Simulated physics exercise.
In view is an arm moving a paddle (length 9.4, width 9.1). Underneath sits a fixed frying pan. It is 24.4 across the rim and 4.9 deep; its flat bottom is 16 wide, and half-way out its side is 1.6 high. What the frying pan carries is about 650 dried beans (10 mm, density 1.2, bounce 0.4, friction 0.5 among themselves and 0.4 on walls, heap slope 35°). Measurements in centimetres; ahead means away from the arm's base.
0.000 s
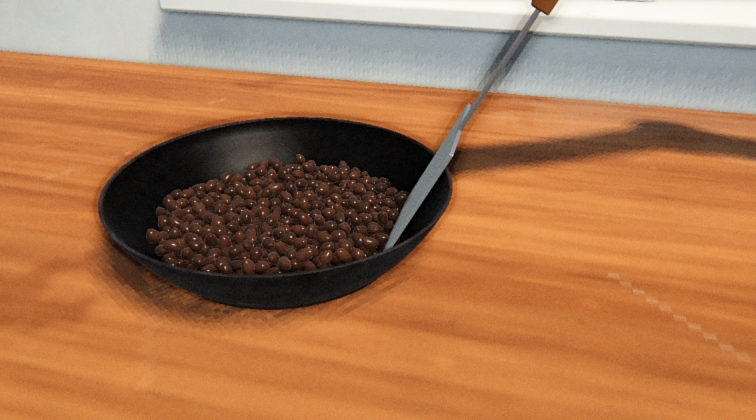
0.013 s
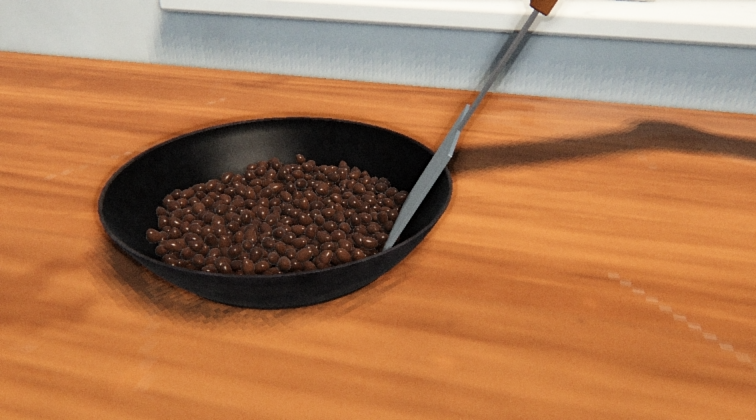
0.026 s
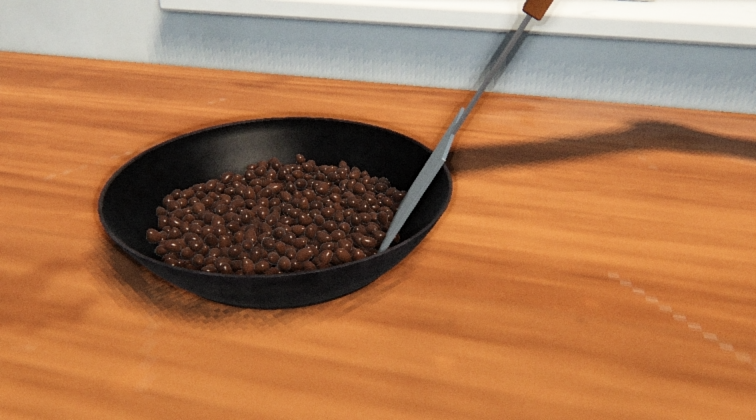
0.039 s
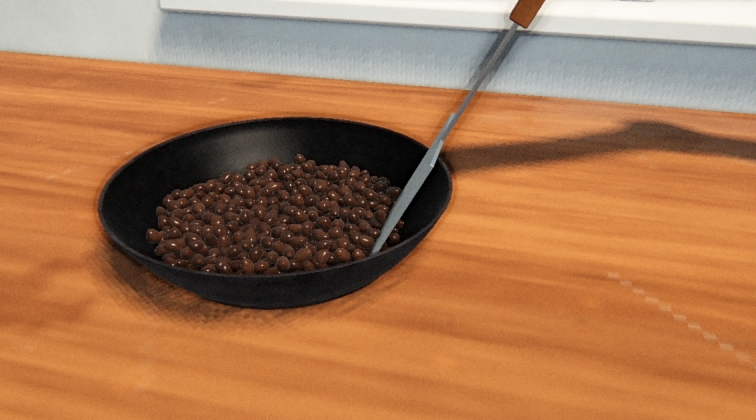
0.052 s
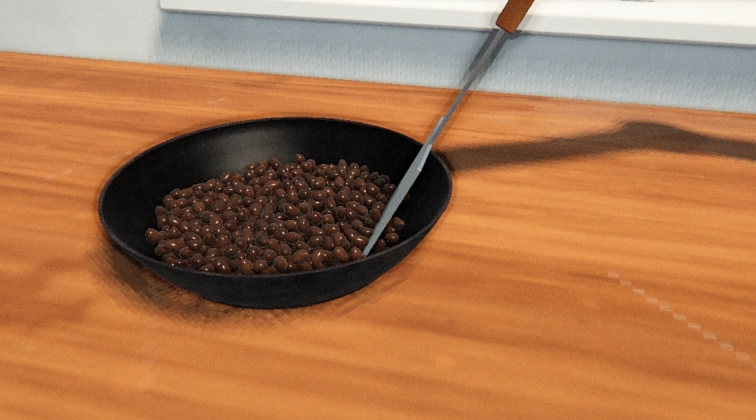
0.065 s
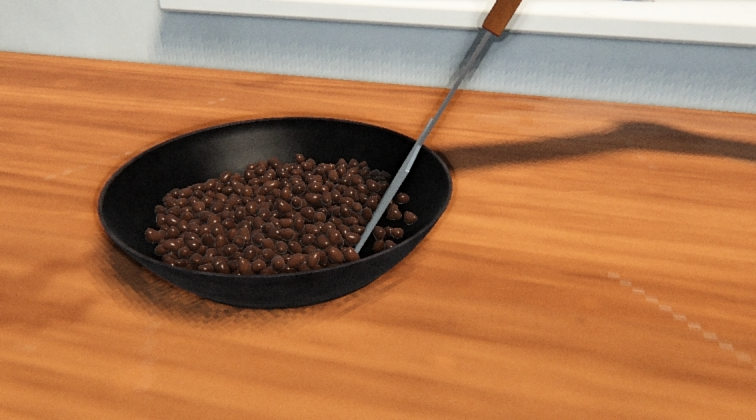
A metal paddle with a brown handle slid slowly left through the dark brown beans near the right side of a black frying pan, nudging some of them, while the pan stayed still.
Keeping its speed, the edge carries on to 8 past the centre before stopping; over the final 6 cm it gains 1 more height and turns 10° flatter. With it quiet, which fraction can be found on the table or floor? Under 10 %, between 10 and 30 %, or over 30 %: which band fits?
The band that fits is between 10 and 30 %.
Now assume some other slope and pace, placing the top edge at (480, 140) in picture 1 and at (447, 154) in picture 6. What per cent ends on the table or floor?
Around 15 per cent finishes on the table or floor.
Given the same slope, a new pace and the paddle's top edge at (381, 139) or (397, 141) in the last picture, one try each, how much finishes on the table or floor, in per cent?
Close to 40 per cent in the first try and close to 35 per cent in the second.
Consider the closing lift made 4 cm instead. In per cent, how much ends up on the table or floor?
20 per cent.
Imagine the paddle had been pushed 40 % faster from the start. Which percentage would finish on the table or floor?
It would be near 30 per cent.
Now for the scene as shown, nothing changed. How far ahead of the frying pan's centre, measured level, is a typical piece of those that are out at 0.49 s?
I'd put it at some 16 centimetres.
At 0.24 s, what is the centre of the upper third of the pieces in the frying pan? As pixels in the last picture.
Near (178, 177).
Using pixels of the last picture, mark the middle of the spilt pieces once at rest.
Roughly (102, 206).
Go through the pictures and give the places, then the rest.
In the first frame, paddle top edge at (462, 127), sloping 63°; upper third of the load around (284, 210), from x 155 to 405, top at y 160; 649 in the frying pan.
In the second frame, paddle top edge at (460, 128), sloping 63°; upper third of the load around (284, 210), from x 155 to 405, top at y 160.
In the third frame, paddle top edge at (455, 131), sloping 63°; upper third of the load around (284, 209), from x 155 to 405, top at y 160.
In the fourth frame, paddle top edge at (444, 137), sloping 63°; upper third of the load around (288, 208), from x 155 to 405, top at y 160.
In the fifth frame, paddle top edge at (432, 141), sloping 63°; upper third of the load around (287, 205), from x 155 to 400, top at y 160.
In the sixth frame, paddle top edge at (421, 142), sloping 63°; upper third of the load around (285, 204), from x 150 to 410, top at y 160; 649 in the frying pan.
After 0.15 s, sloping 63°, highest piece 22 above the table; 645 in the frying pan, 4 on the blade or in flight.
After 0.24 s, sloping 59°, highest piece 34 above the table; 642 in the frying pan, 7 on the blade or in flight.
After 0.49 s, sloping 53°, highest piece 24 above the table; 516 in the frying pan, 122 on the table or floor, 11 on the blade or in flight.
After 1.54 s, sloping 53°, highest piece 6 above the table; 513 in the frying pan, 136 on the table or floor.
At rest, 513 in the frying pan, 136 on the table or floor. That is 21 % on the table or floor.
